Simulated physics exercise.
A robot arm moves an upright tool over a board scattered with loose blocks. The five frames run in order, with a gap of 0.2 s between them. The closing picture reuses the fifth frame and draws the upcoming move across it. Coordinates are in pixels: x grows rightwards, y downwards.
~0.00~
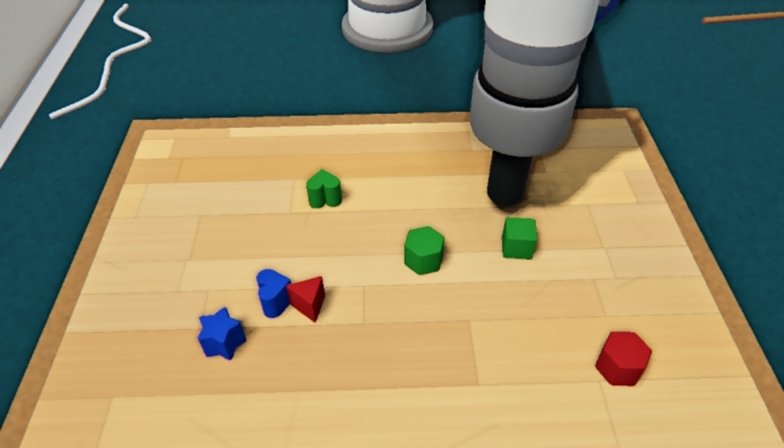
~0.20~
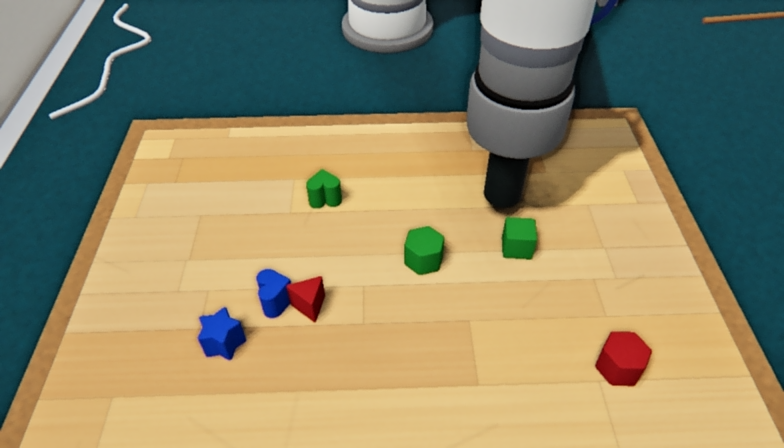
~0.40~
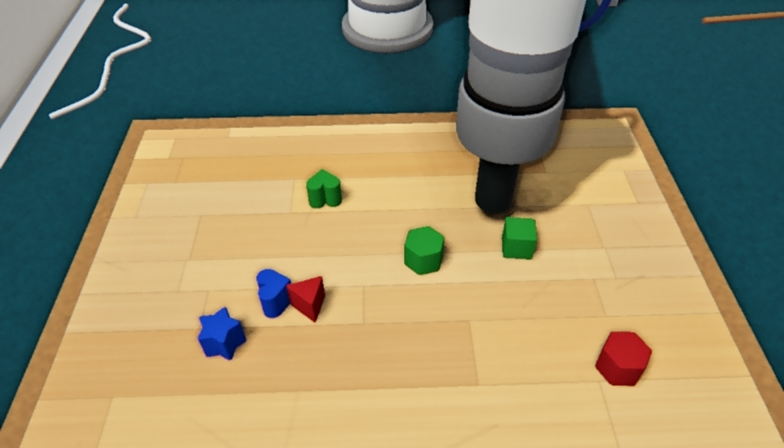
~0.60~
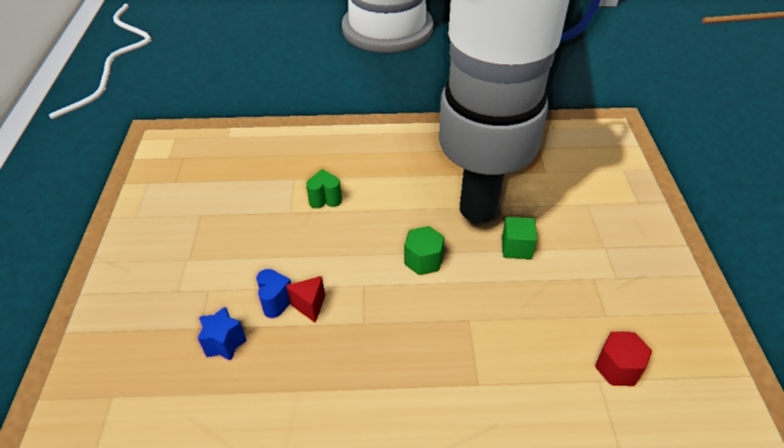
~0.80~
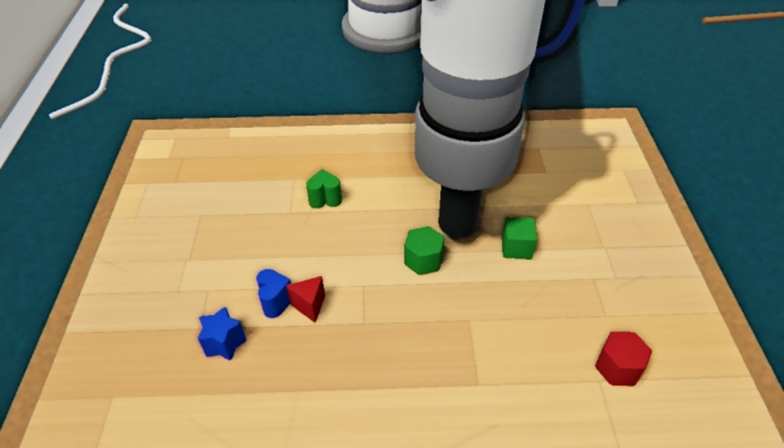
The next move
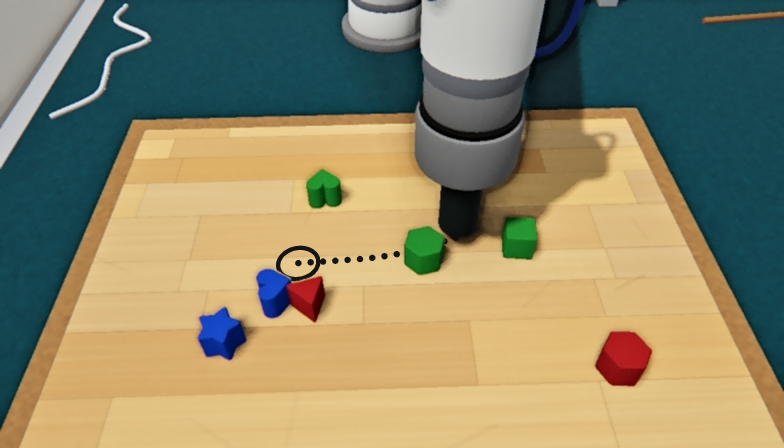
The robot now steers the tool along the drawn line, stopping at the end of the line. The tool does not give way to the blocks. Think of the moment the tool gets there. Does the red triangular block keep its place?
My answer is yes.
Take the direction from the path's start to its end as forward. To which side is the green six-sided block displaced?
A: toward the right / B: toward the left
B: Toward the left.
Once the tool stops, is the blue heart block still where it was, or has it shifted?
When the path is over, the blue heart block is still on its spot.
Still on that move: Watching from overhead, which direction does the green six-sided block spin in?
It goes round opposite to clock hands.
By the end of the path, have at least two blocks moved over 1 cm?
I believe not.
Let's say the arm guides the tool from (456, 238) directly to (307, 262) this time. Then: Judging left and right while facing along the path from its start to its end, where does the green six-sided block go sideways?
Facing from start to end, it will go to the left.
The drawn path runs from (456, 238) via (407, 252) and (353, 260), ending at (298, 263).
On the path given first. One third of the way, tool at (406, 238); green six-sided block at (391, 261), turned 30° anticlockwise.
Two thirds of the way, tool at (350, 246); green six-sided block at (382, 268), turned 50° anticlockwise.
At the end, tool at (296, 249); blue heart block not moved; red triangular block not moved; green six-sided block at (382, 268), turned 50° anticlockwise.
